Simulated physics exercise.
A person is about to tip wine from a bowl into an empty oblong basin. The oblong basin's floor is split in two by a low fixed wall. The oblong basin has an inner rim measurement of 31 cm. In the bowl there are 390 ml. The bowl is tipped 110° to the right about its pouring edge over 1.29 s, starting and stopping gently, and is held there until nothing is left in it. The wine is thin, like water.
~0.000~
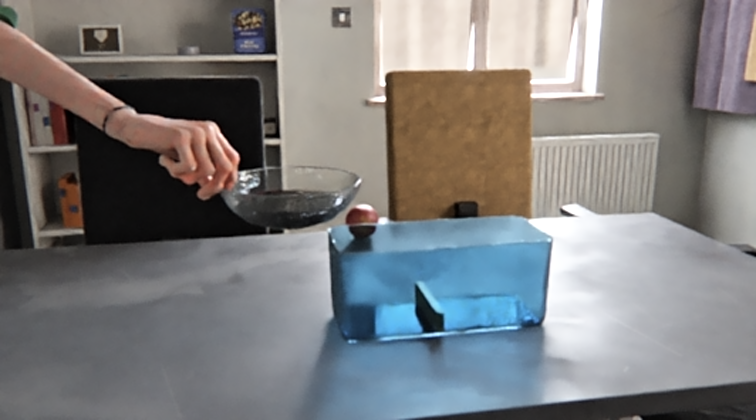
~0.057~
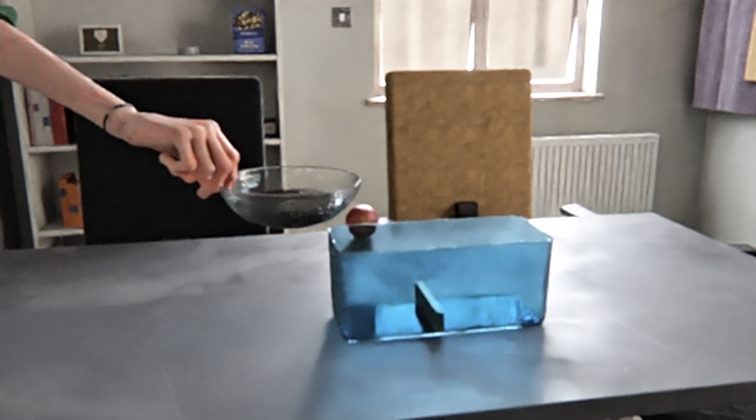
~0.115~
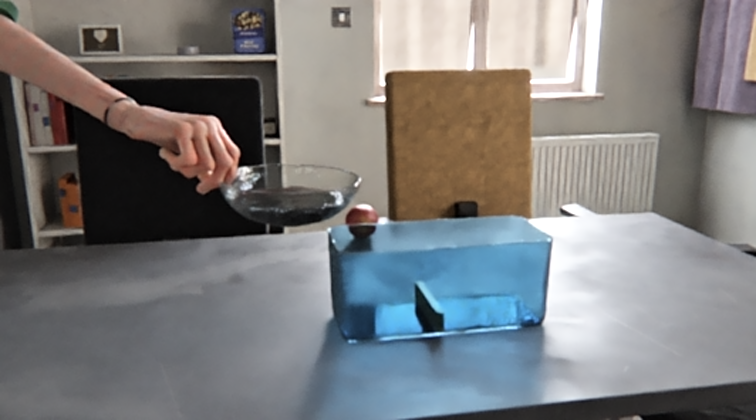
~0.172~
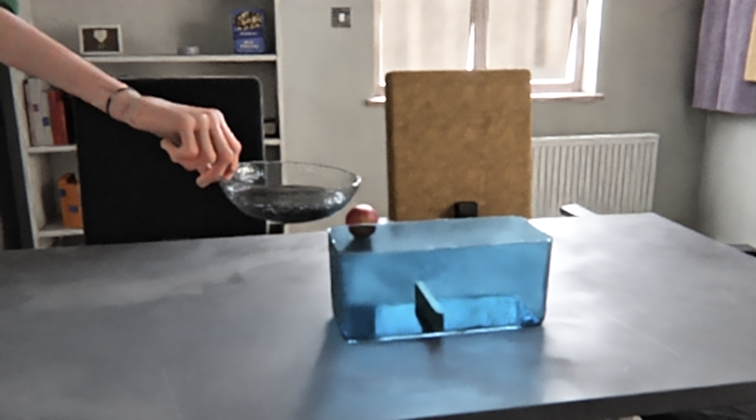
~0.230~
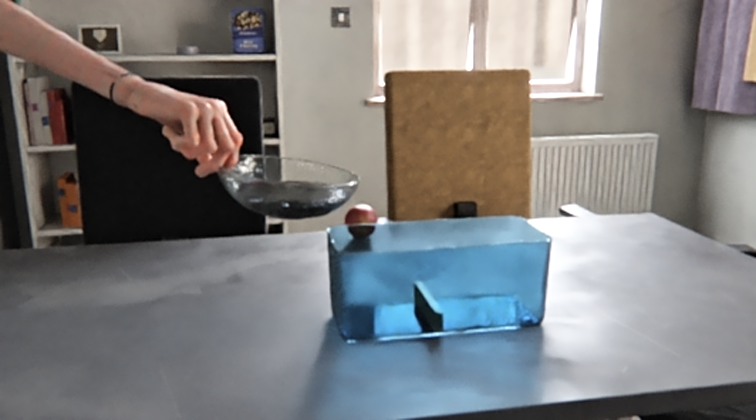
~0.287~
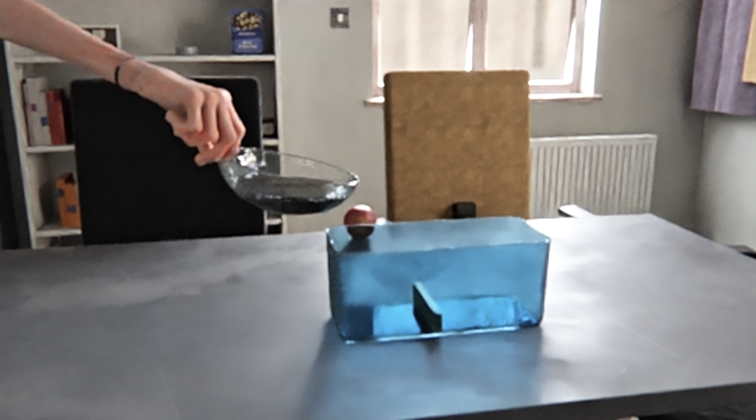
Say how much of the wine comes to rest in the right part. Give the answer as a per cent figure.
About 25 per cent comes to rest there.
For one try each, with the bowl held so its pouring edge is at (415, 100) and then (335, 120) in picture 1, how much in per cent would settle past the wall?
About 90 %, then about 15 %.
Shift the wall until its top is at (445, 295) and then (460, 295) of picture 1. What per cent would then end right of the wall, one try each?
I'd say 10 percent on the first go, 15 percent on the next.
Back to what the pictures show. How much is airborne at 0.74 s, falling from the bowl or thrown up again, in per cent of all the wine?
Near 42 per cent at that time.
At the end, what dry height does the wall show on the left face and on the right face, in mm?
The left side gives some 14 mm, the right side some 26 mm.
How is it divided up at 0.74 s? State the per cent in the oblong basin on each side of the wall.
Roughly 26 sits left and 0 sits right.
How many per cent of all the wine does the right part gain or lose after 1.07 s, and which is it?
It climbs by roughly 1 per cent.
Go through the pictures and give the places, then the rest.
In the first picture, it leans 0°; its right rim is at (359, 179); the wine meets the walls at (233, 204) and (346, 198); the oblong basin's rim runs from (333, 241) to (537, 229); the wall's top is at (429, 297).
In the second picture, it leans 1°; its right rim is at (359, 179); the wine meets the walls at (233, 203) and (347, 198).
In the third picture, it leans 2°; its right rim is at (359, 179); the wine meets the walls at (233, 200) and (346, 197).
In the fourth picture, it leans 5°; its right rim is at (359, 179); the wine meets the walls at (233, 197) and (346, 195).
In the fifth picture, it leans 8°; its right rim is at (358, 179); the wine meets the walls at (234, 192) and (346, 191).
In the sixth picture, it leans 13°; its right rim is at (357, 180); the wine meets the walls at (236, 186) and (348, 187).
After 0.74 s the tilt is 67° and 32 per cent is still to pour, 25 is left of the wall and 0 right of it.
After 1.07 s the tilt is 102° and 0 per cent is still to pour, 75 is left of the wall and 24 right of it.
After 1.41 s the tilt is 110° and 0 per cent is still to pour, 75 is left of the wall and 25 right of it.
After 1.79 s the tilt is 110° and 0 per cent is still to pour, 74 is left of the wall and 25 right of it.
In the end 74 per cent lies left of the wall, 25 right of it and 0 outside.
